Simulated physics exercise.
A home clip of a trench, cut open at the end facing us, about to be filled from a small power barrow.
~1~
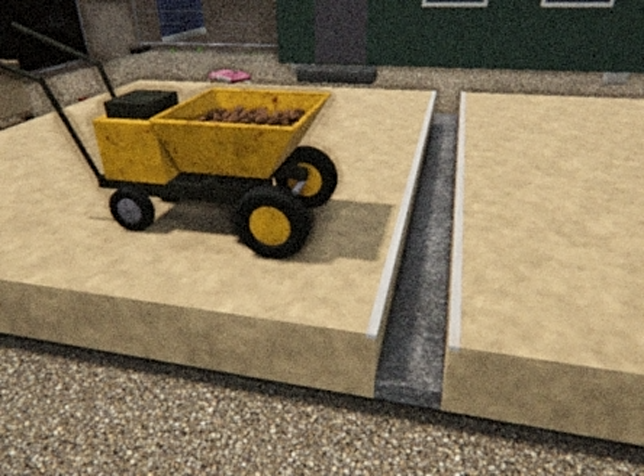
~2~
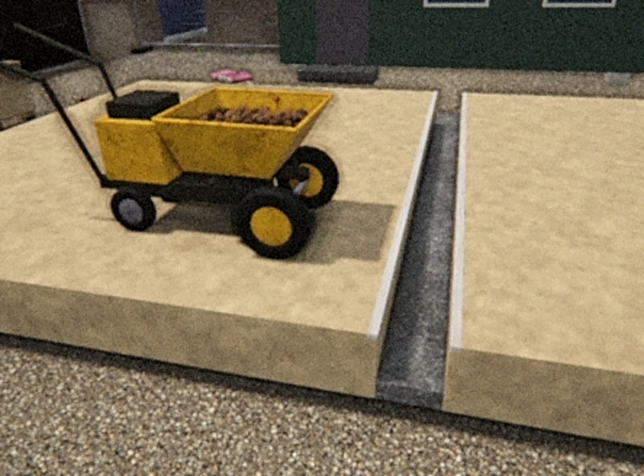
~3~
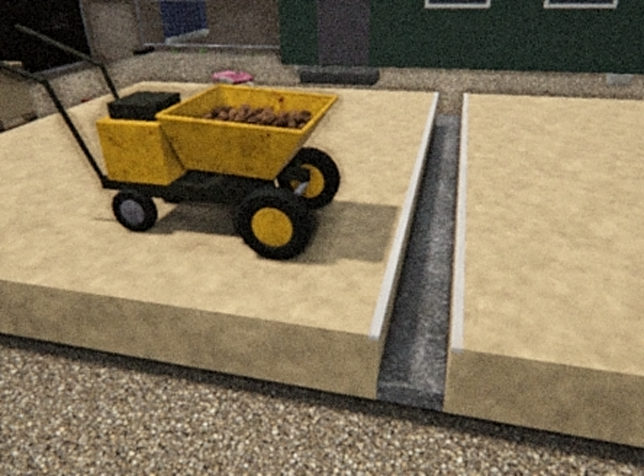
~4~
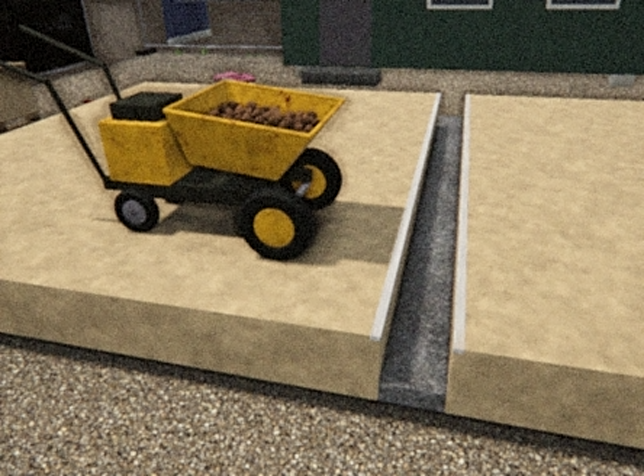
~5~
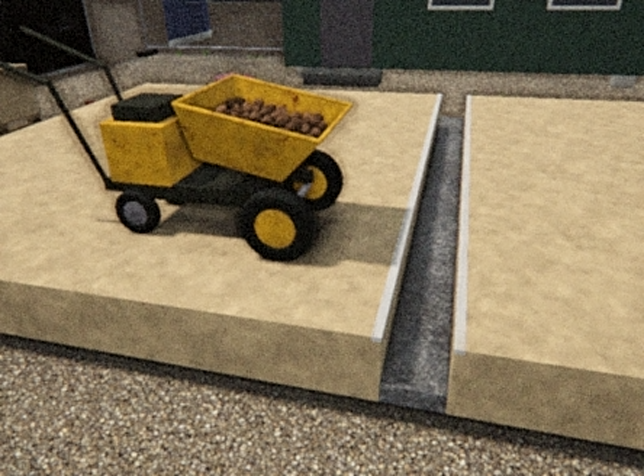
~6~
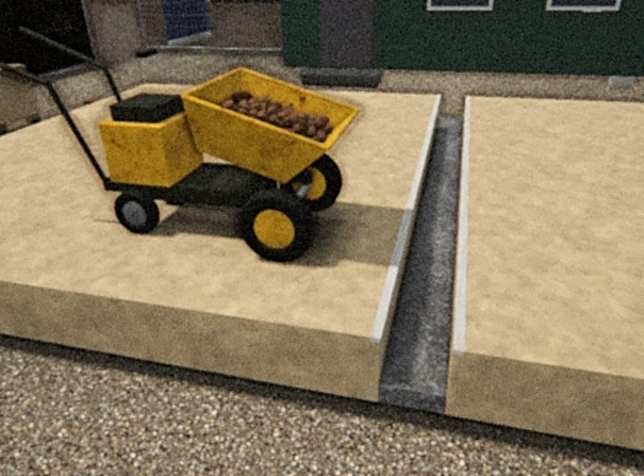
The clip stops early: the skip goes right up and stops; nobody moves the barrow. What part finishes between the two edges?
It catches over half.
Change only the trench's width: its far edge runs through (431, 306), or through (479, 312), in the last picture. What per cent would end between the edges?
First some 80, then 100 per cent.
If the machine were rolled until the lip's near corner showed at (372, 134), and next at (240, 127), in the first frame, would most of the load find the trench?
At the first place the smaller part, at the second below a half.
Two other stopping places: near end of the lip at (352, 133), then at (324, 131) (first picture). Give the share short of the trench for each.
Roughly 0 per cent, and 0 per cent.
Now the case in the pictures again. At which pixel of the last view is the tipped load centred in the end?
Around (427, 275).
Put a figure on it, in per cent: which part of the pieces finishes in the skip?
It comes to 0 per cent or so.
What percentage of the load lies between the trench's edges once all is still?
Roughly 100 in a hundred.
Just after the last frame, skip tipped steeply; every one in the skip.
A moment on, skip tipped steeply; the larger part in the skip; about a tenth short of the trench; about a tenth in or heaped over the trench; just a few falling.
Further on, skip tipped right over; about a tenth in the skip; about a tenth short of the trench; the larger part in or heaped over the trench.
When it is over, skip tipped right over; just a few short of the trench; almost all in or heaped over the trench; not one beyond it.
